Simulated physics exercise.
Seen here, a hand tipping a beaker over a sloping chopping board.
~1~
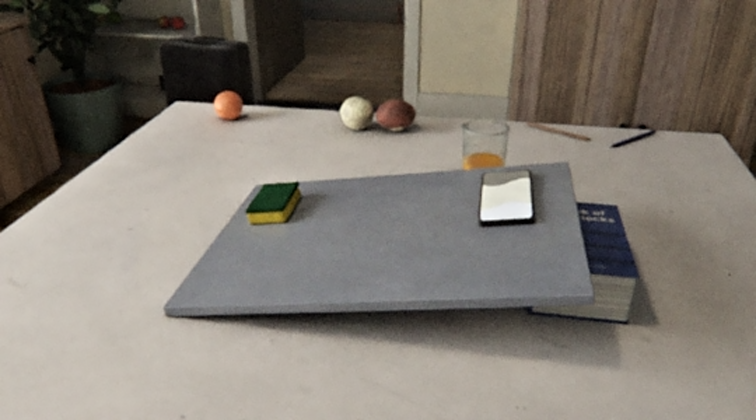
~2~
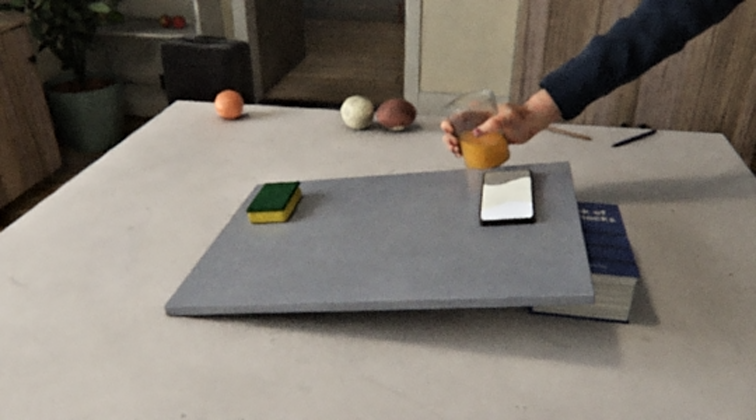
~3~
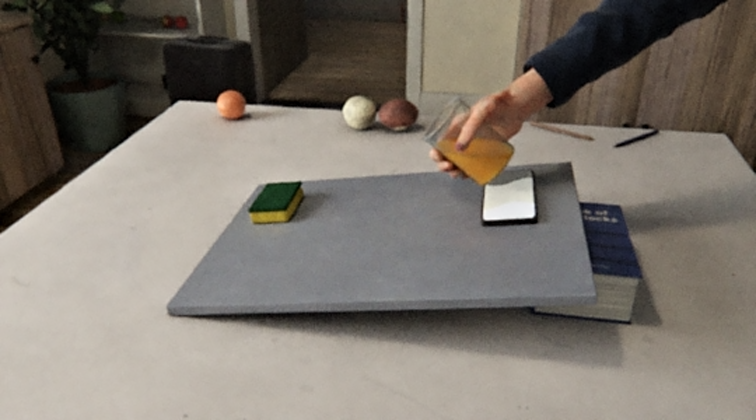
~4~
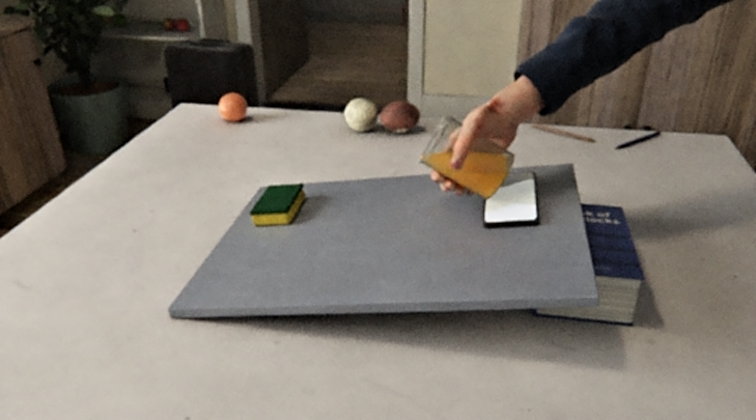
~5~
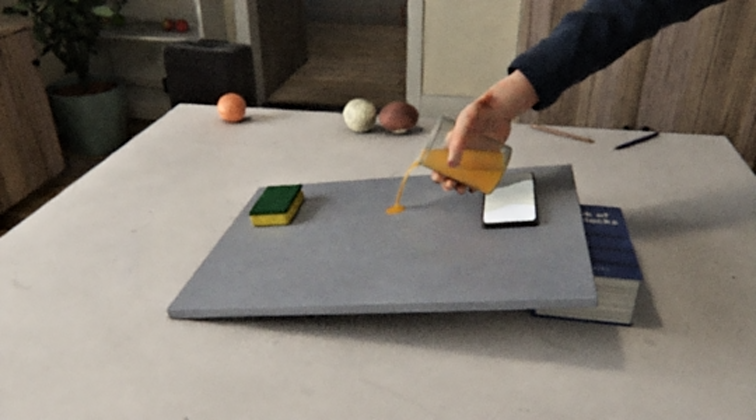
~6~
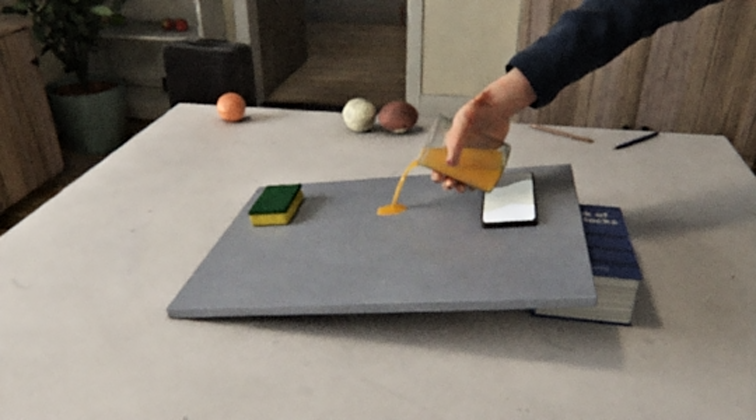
A hand in a dark blue sleeve reaches in from the right, lifts a glass beaker of orange liquid, and tips it leftward until a thin stream lands on a grey board and forms a small orange patch. The board slopes down to the left on a pale table, seen from slightly above, its right side on a blue book. A green-and-yellow sponge sits left, a phone right.
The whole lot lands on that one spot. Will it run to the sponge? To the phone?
The sponge is reached and the phone escapes.
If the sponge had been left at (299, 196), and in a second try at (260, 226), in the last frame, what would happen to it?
In the first try it gets wet; in the second it is reached.
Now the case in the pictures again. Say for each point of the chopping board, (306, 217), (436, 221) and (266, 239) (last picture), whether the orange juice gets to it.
In turn: Reached, untouched, wet.
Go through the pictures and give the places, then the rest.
The first frame shows the chopping board slopes down to the left; beaker (485, 154) about a third full; sponge (275, 203); phone (507, 197).
The second frame shows beaker about a third full, surface at (482, 137); sponge (276, 202).
The third frame shows beaker (468, 141) tipped 50° with all of its load; phone (509, 197).
The fourth frame shows the chopping board slopes down to the left; beaker (466, 157) tipped 60° with all of its load; sponge (279, 205).
The fifth frame shows the first of it lands; beaker (464, 155) tipped 65° with all of its load; phone (510, 199).
The sixth frame shows the first of it lands; beaker (463, 154) tipped 70° with nearly all of its load; sponge (278, 205); phone (509, 199).
A moment on, it runs down to the left; the sponge is reached; the phone is untouched.
Further on, it runs down to the left and off the end; the sponge is reached; the phone is untouched.
When it is over, it runs down to the left and off the end; the sponge is reached; the phone is untouched.
